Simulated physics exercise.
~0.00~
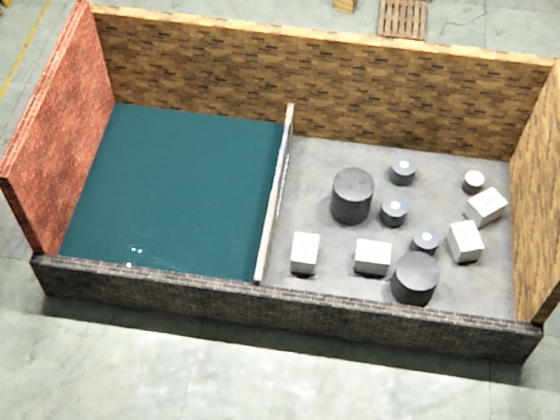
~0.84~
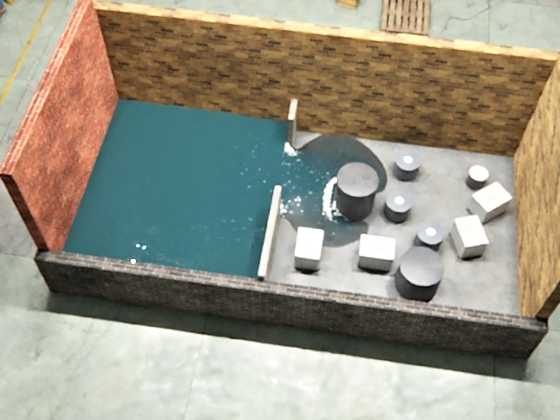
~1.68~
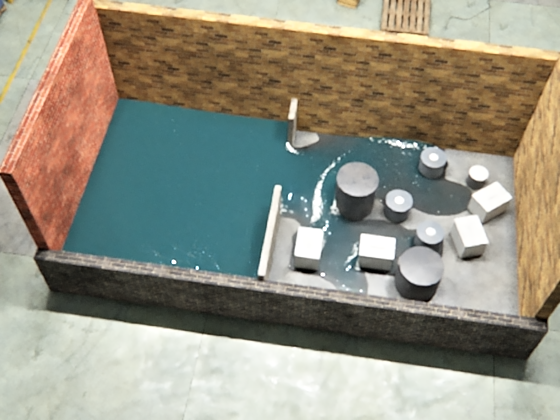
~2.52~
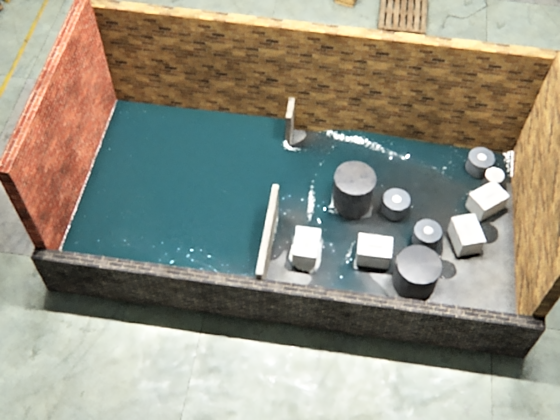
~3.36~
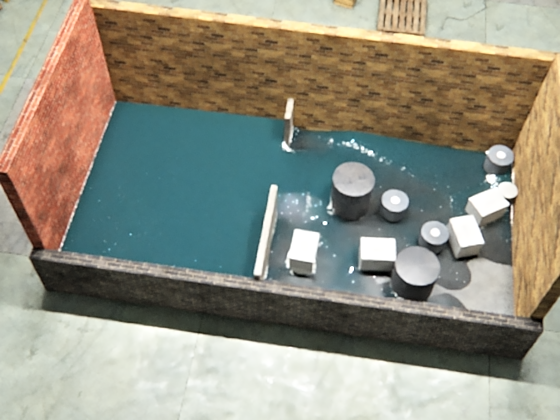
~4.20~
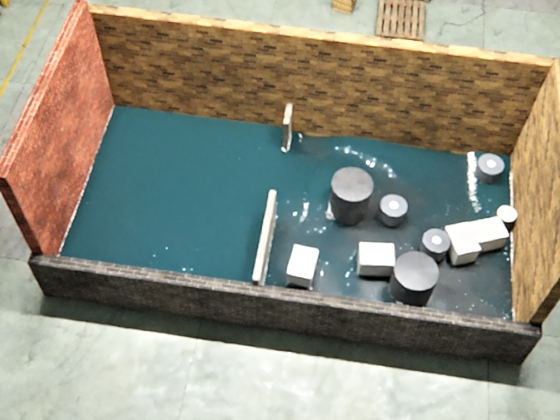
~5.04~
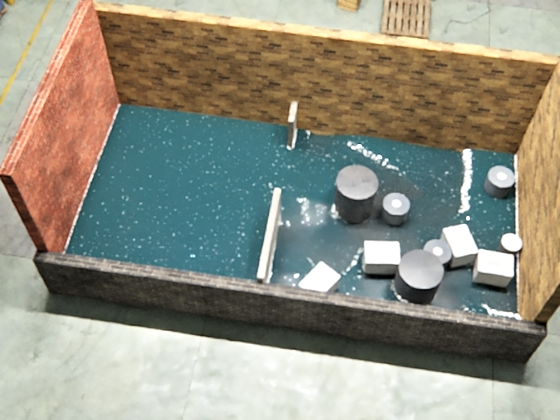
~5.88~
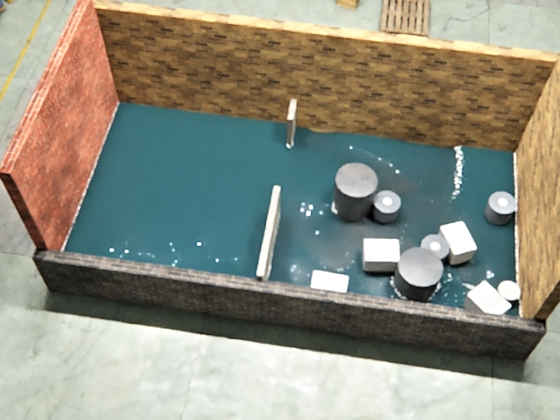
A walled, roofless enclosure on a concrete floor is seen from above, with brown brick along the back, red brick at the left and dark stone in front. Dark teal water fills the left room behind a pale dividing wall, while white boxes and grey cylinders of different sizes stand on the dry grey floor at right. A gap opens in the divider, and water pours through with white foam, spreading around the objects. A small cylinder slides right toward the far wall, then drifts forward, while white boxes shift and tilt near the front. Finally, water covers both rooms, with several objects gathered at the front right.
